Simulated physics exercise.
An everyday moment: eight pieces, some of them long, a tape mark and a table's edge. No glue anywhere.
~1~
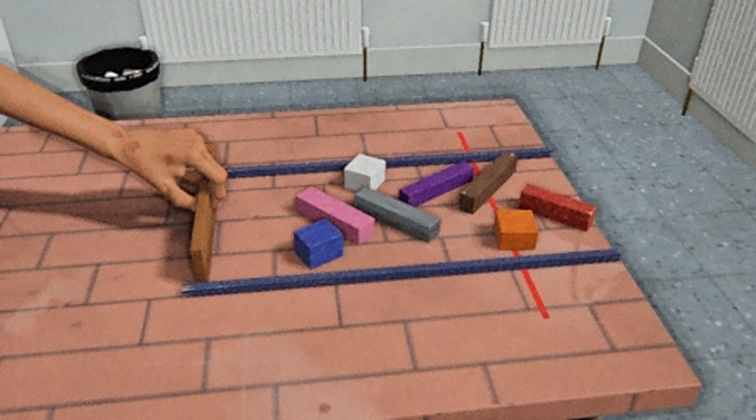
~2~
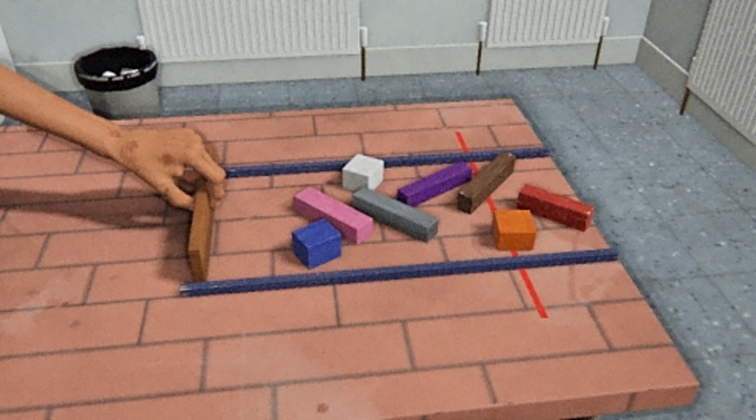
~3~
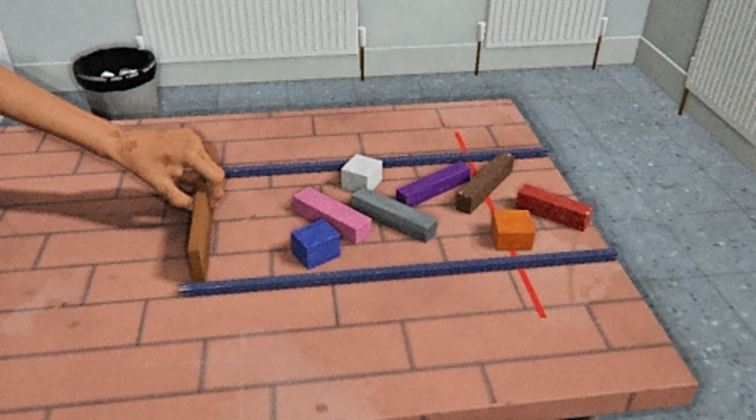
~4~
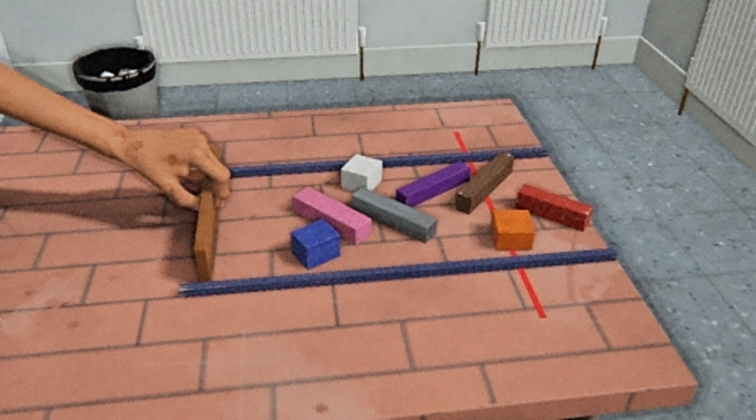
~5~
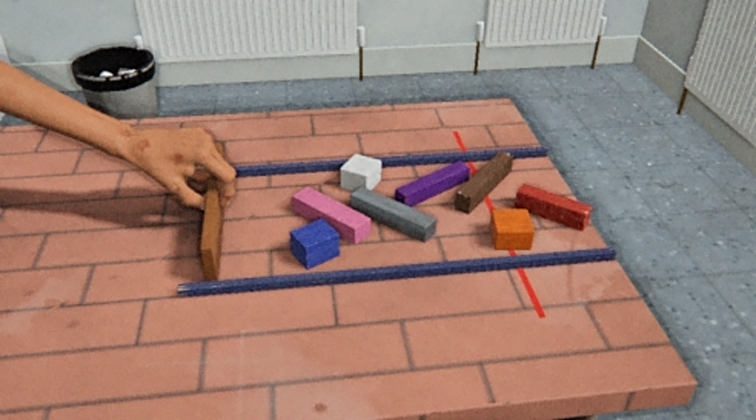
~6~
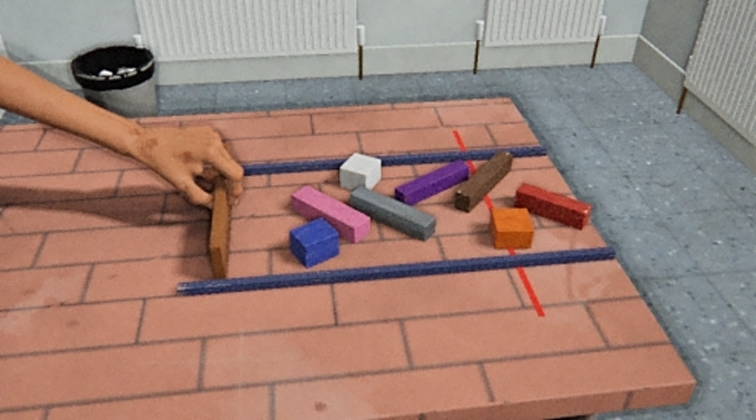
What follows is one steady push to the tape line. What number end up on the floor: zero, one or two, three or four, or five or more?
Here the number that fall off is zero.
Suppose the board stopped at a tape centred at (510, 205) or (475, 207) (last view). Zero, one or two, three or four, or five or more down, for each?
In that order: Three to four; no fall at all.
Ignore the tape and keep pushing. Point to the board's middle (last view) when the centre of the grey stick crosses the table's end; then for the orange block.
Its middle is around (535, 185) and around (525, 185).
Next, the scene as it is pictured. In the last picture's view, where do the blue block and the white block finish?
The blue block at (528, 233), the white block at (487, 159).
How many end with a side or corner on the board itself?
That makes 3.
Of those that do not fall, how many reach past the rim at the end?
The number is 3.
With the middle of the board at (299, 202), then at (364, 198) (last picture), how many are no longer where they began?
The counts are 2 and 5.
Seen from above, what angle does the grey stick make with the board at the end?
Some 25 degrees.
Early on, none off yet; red bar at rest near (552, 206); orange block at rest near (511, 228); brown bar at rest near (485, 181).
A while later, none off yet; red bar at rest near (554, 206); orange block travelled about its own width near (537, 232); brown bar travelled a little near (533, 174).
Finally, the number that fall off is zero.
